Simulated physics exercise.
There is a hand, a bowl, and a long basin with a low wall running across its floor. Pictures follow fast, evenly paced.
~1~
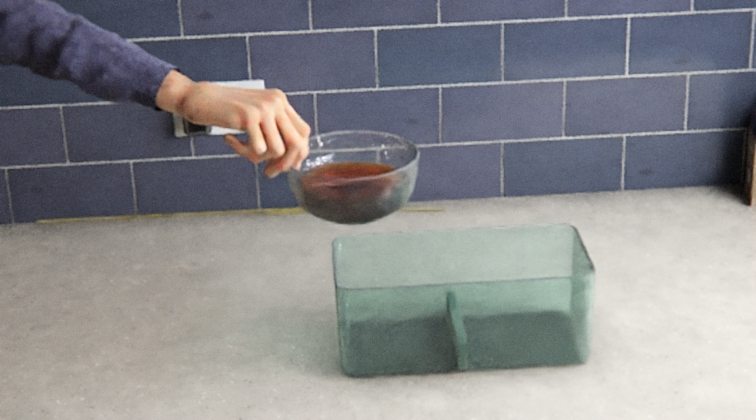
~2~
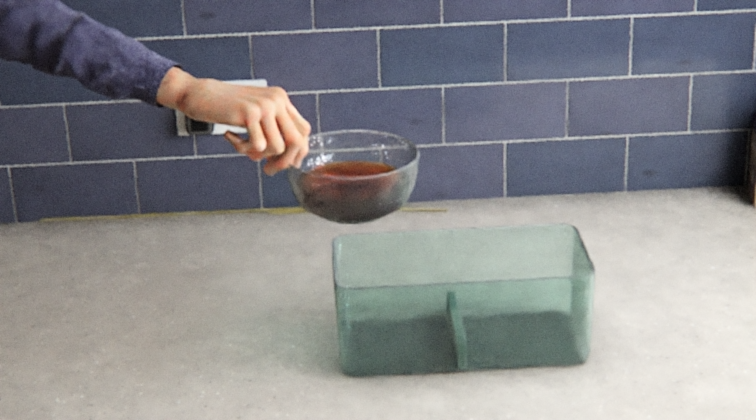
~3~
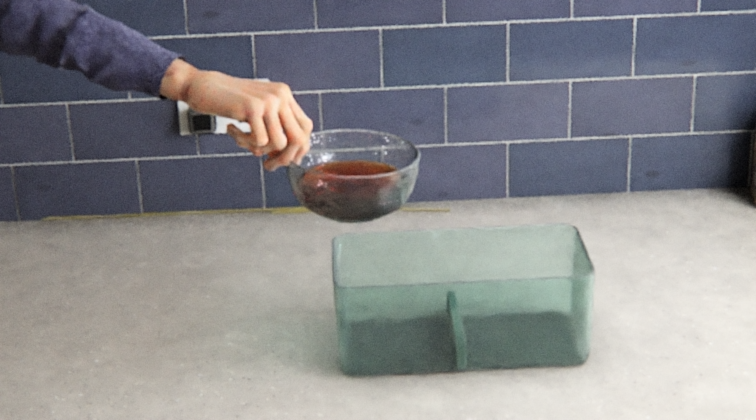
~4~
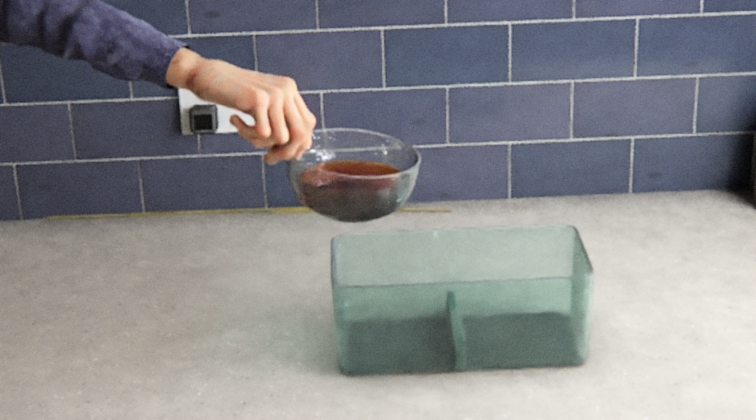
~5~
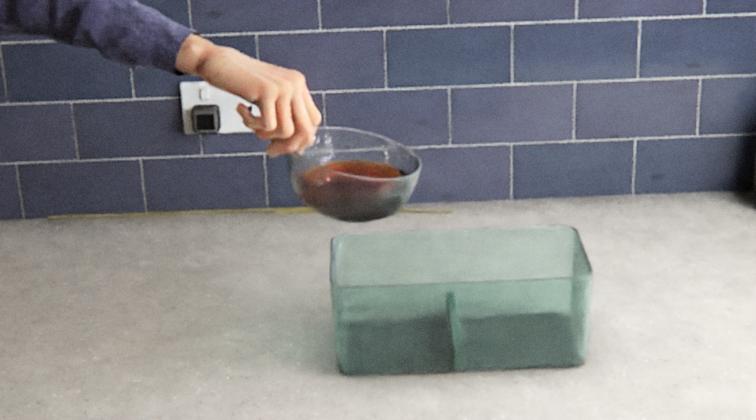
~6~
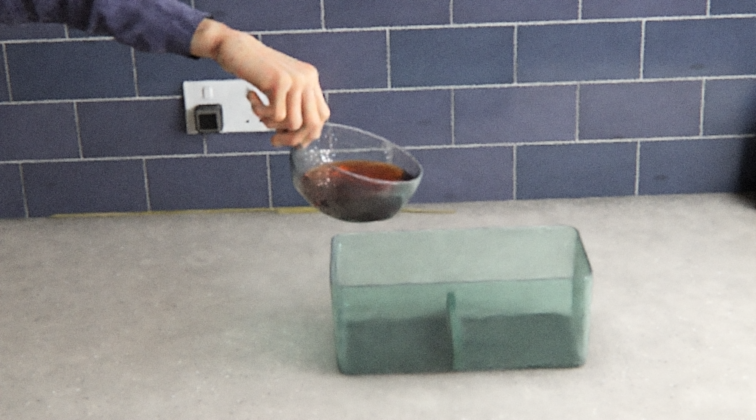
A hand in a dark purple-blue sleeve reaches in from the upper left, seen from the front and slightly above a pale grey counter backed by blue tiles. It grips a clear glass bowl of reddish-brown tea above a long green translucent basin with a low wall across its floor. The hand rises slightly and tilts the bowl gradually to the right, uncovering a wall socket behind.
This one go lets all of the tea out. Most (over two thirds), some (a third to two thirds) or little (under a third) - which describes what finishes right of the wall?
Some.
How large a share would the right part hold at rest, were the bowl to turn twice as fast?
Near 30 %.
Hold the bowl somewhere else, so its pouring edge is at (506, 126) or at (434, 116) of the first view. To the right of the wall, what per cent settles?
It comes to about 95 %, followed by about 80 %.
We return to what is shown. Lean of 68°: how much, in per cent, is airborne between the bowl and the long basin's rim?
I'd reckon some 25 per cent.
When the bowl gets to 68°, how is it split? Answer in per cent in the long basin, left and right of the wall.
About 10 % left and about 10 % right.
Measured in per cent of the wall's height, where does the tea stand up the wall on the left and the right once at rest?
Left 40 per cent, right 20.
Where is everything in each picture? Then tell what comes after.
In the first frame, it leans 0°; its right rim is at (418, 153); the tea meets the walls at (294, 184) and (411, 178); the long basin's rim runs from (334, 264) to (585, 250); the wall's top is at (456, 318).
In the second frame, it leans 1°; its right rim is at (418, 153); the tea meets the walls at (293, 183) and (411, 177).
In the third frame, it leans 3°; its right rim is at (419, 155); the tea meets the walls at (294, 181) and (411, 178).
In the fourth frame, it leans 7°; its right rim is at (419, 159); the tea meets the walls at (294, 180) and (411, 178).
In the fifth frame, it leans 13°; its right rim is at (420, 165); the tea meets the walls at (294, 180) and (412, 178).
In the sixth frame, it leans 20°; its right rim is at (421, 172); the tea meets the walls at (297, 179) and (416, 178).
A moment on, the bowl is tipped part way and 57 per cent is still to pour, 8 is left of the wall and 10 right of it.
Next, the bowl is tipped on its side and 9 per cent is still to pour, 41 is left of the wall and 42 right of it.
Then the bowl is tipped on its side and 0 per cent is still to pour, 56 is left of the wall and 43 right of it.
Later the bowl is tipped on its side and 0 per cent is still to pour, 56 is left of the wall and 43 right of it.
In the end 56 per cent lies left of the wall, 43 right of it and 0 outside.
